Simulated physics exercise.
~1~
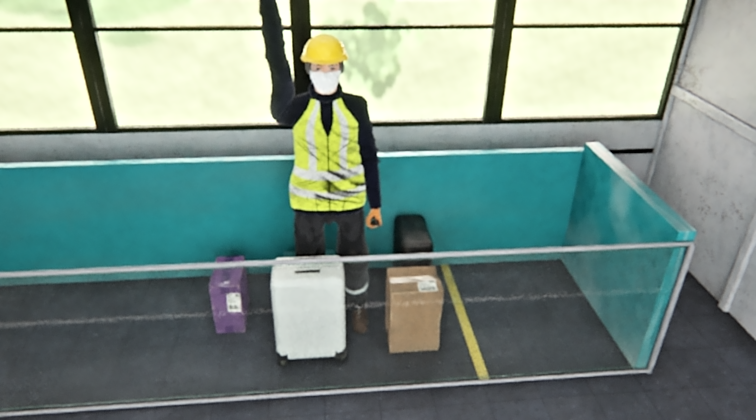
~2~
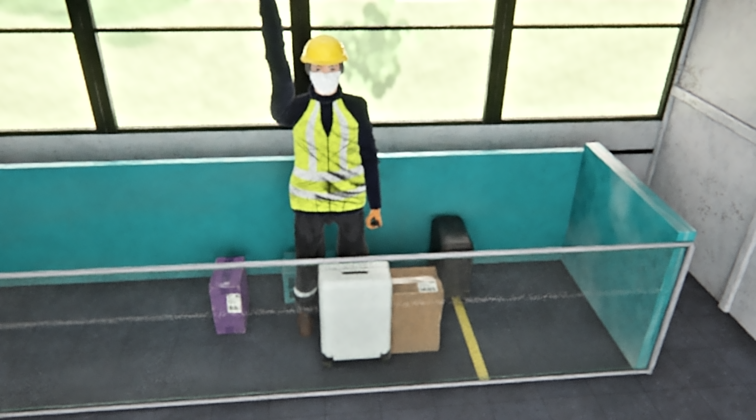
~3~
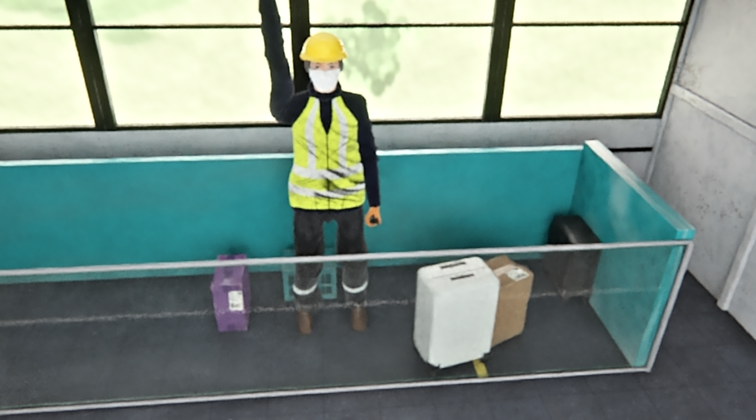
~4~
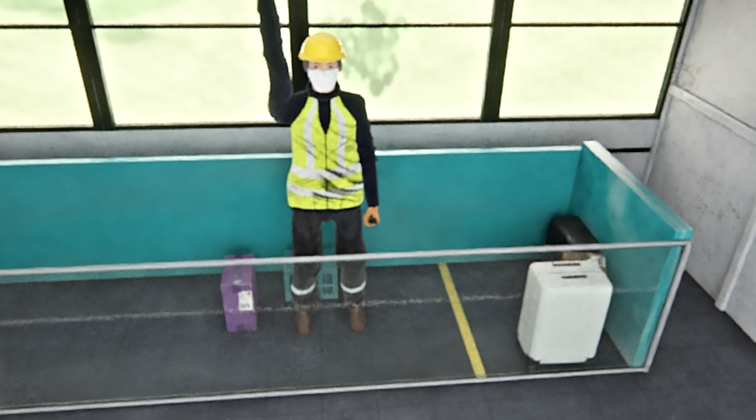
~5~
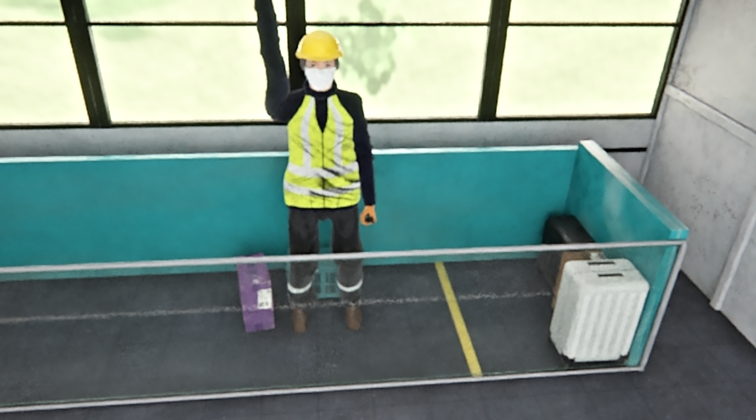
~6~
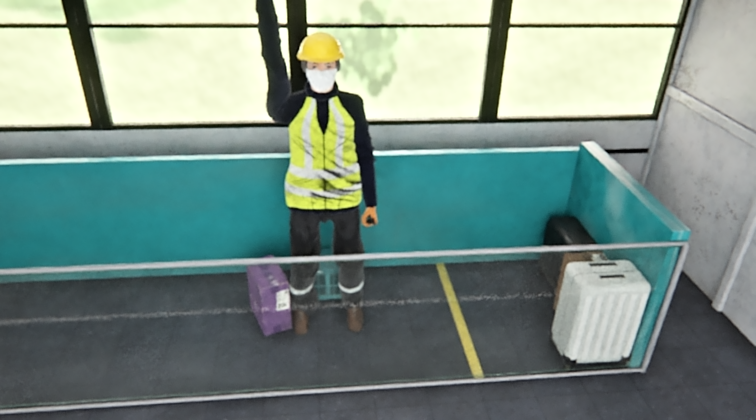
In this clip, a masked worker in a yellow helmet stands still with one arm raised as a white suitcase, brown box and black case slide right past a yellow line to the bay's end, while a purple carton shifts slightly right, stopping short near a teal crate.
